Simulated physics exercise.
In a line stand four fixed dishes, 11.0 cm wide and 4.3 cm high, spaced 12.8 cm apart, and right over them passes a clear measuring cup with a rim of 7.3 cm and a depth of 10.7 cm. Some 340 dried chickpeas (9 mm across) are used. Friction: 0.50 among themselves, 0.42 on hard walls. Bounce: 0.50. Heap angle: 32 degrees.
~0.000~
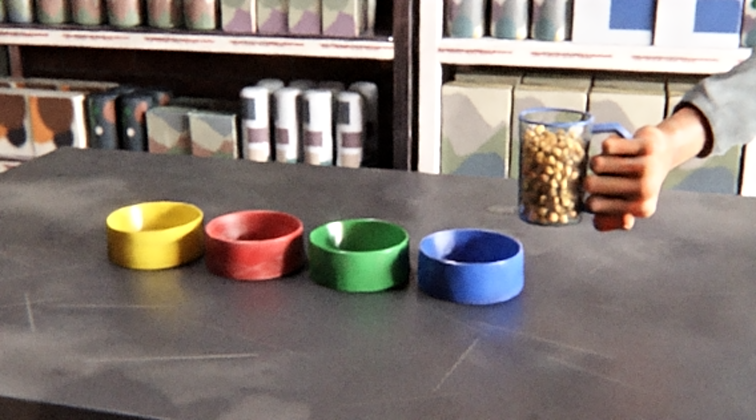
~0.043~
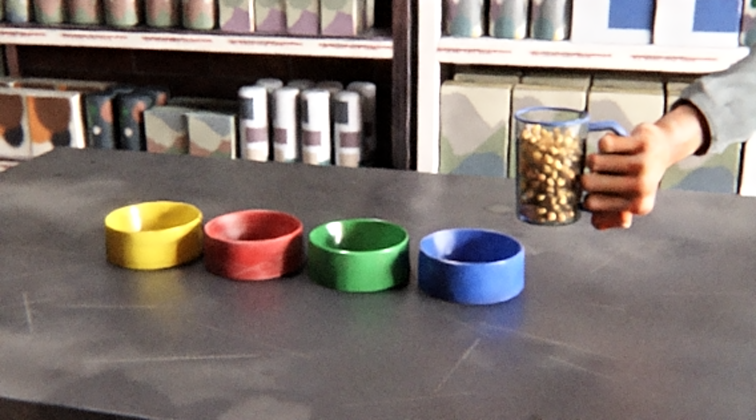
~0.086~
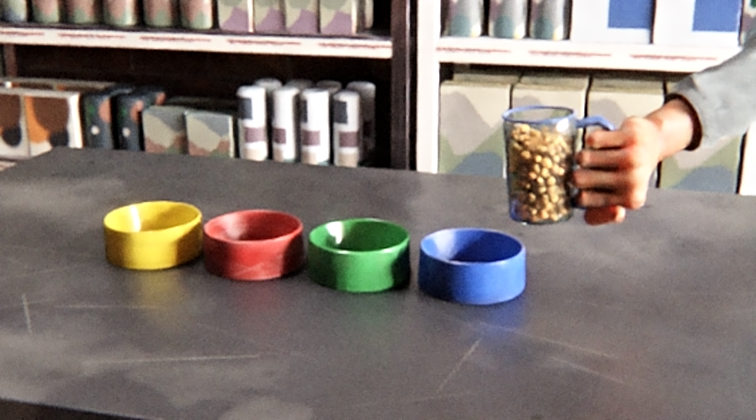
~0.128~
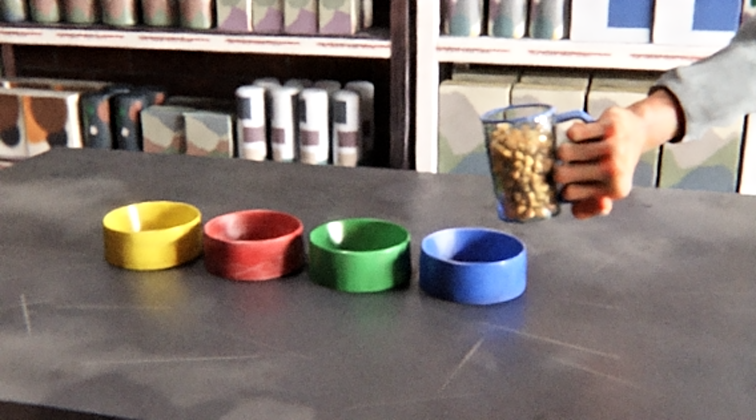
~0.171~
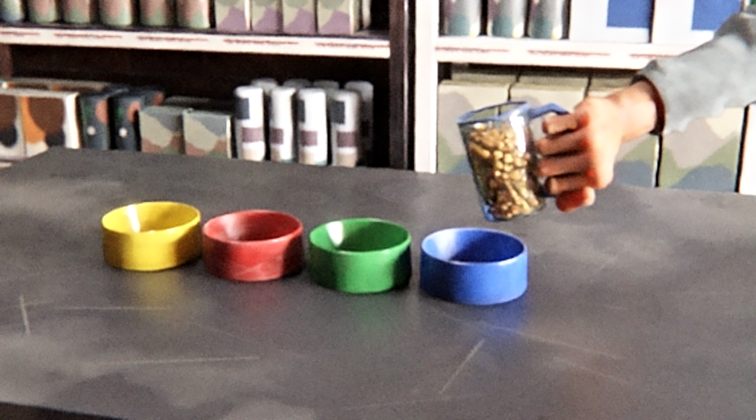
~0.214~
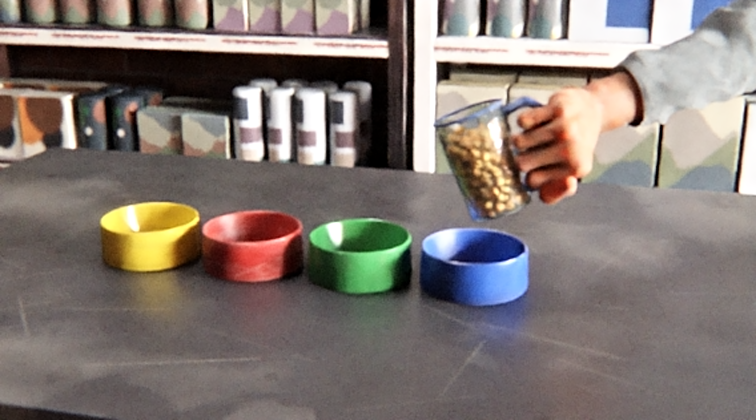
At a dark counter, a hand moves a clear cup of chickpeas left while tilting it.
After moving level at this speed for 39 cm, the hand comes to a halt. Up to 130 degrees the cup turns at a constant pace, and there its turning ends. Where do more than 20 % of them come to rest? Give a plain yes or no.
Red dish - no, blue dish - no, green dish - no, yellow dish - yes, counter - no.
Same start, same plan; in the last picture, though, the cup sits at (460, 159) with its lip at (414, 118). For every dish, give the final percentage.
Then red 0, blue 0, green 0, and yellow 100.
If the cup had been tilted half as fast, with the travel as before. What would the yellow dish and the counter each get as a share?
Yellow 100; counter 0.
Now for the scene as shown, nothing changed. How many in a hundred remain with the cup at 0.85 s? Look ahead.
Around 90 in a hundred.
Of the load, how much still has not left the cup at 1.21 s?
0 per cent.
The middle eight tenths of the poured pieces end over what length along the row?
Roughly 7 centimetres.
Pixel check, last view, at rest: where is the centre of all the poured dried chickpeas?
Close to pixel (150, 234).
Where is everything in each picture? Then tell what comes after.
The first picture shows cup at (553, 167), tilt 0 degrees, lip at (520, 115), moved 0.0 cm; middle of the pieces at (550, 172); blue dish at (471, 246); green dish at (359, 236); red dish at (254, 226); yellow dish at (155, 217).
The second picture shows cup at (550, 167), tilt 1 degrees, lip at (516, 115), moved 0.4 cm; middle of the pieces at (547, 171).
The third picture shows cup at (540, 165), tilt 4 degrees, lip at (503, 115), moved 1.5 cm; middle of the pieces at (538, 170).
The fourth picture shows cup at (524, 164), tilt 9 degrees, lip at (482, 117), moved 3.3 cm; middle of the pieces at (530, 172).
The fifth picture shows cup at (504, 162), tilt 15 degrees, lip at (458, 120), moved 5.4 cm; middle of the pieces at (503, 168).
The sixth picture shows cup at (485, 161), tilt 21 degrees, lip at (435, 123), moved 7.5 cm; middle of the pieces at (484, 166); blue dish at (474, 246); green dish at (360, 236); red dish at (252, 227); yellow dish at (150, 218). The cup turns about 140 degrees a second and travels 49 cm a second.
After 0.60 s, tilt 74 degrees; cup holds 100 %.
Then, at 0.85 s, tilt 109 degrees; cup holds 90 %, yellow 5 %.
After 1.21 s, tilt 130 degrees; cup holds 0 %, yellow 100 %.
In the end, at 1.6 s, red 0 %, blue 0 %, green 0 %, yellow 100 %, counter 0 %.
